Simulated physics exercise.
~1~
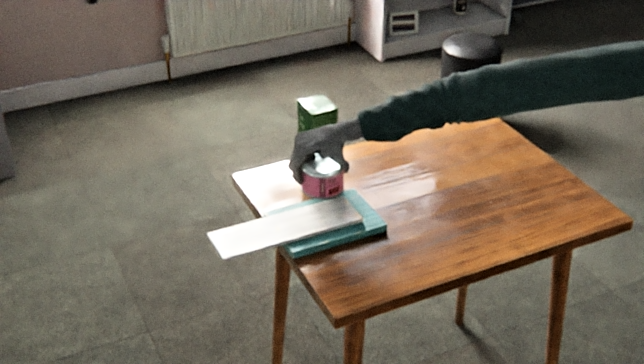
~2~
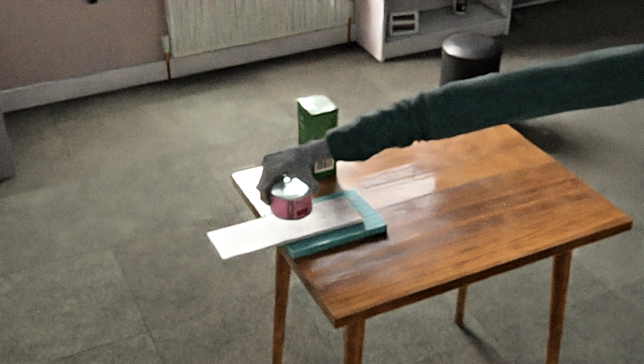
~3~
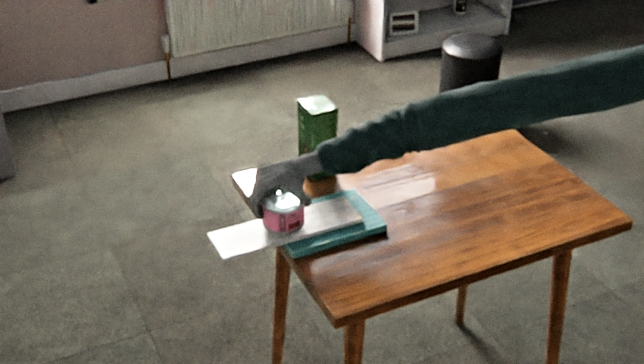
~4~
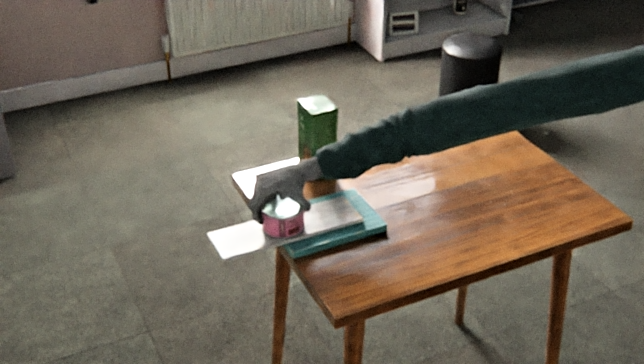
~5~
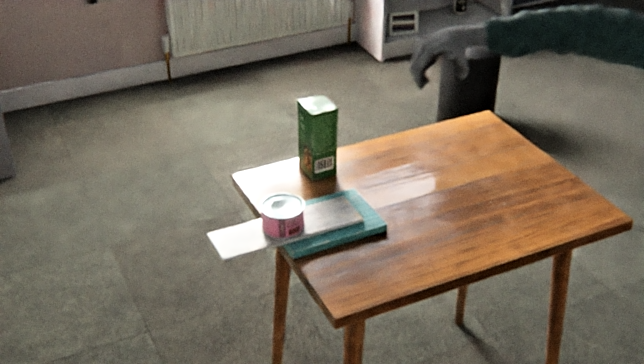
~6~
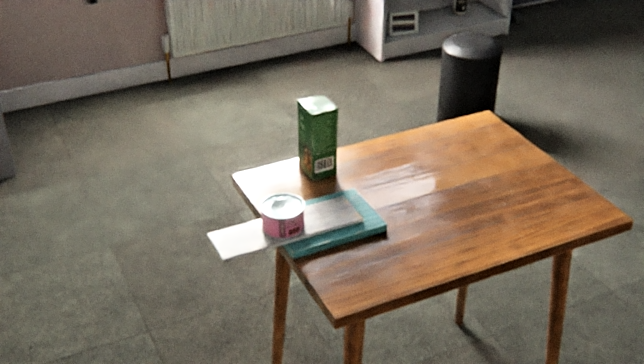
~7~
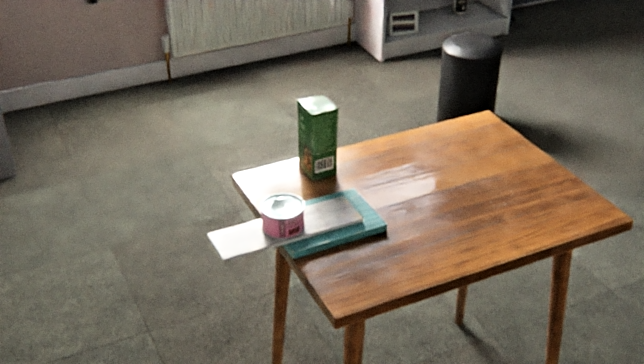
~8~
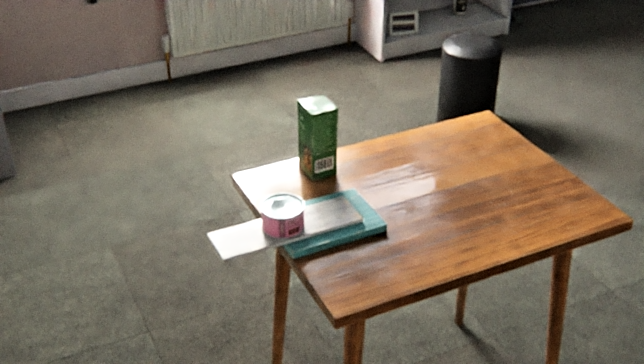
Pink tub being set by a gloved hand on a white board jutting over a table's edge, staying put after release.
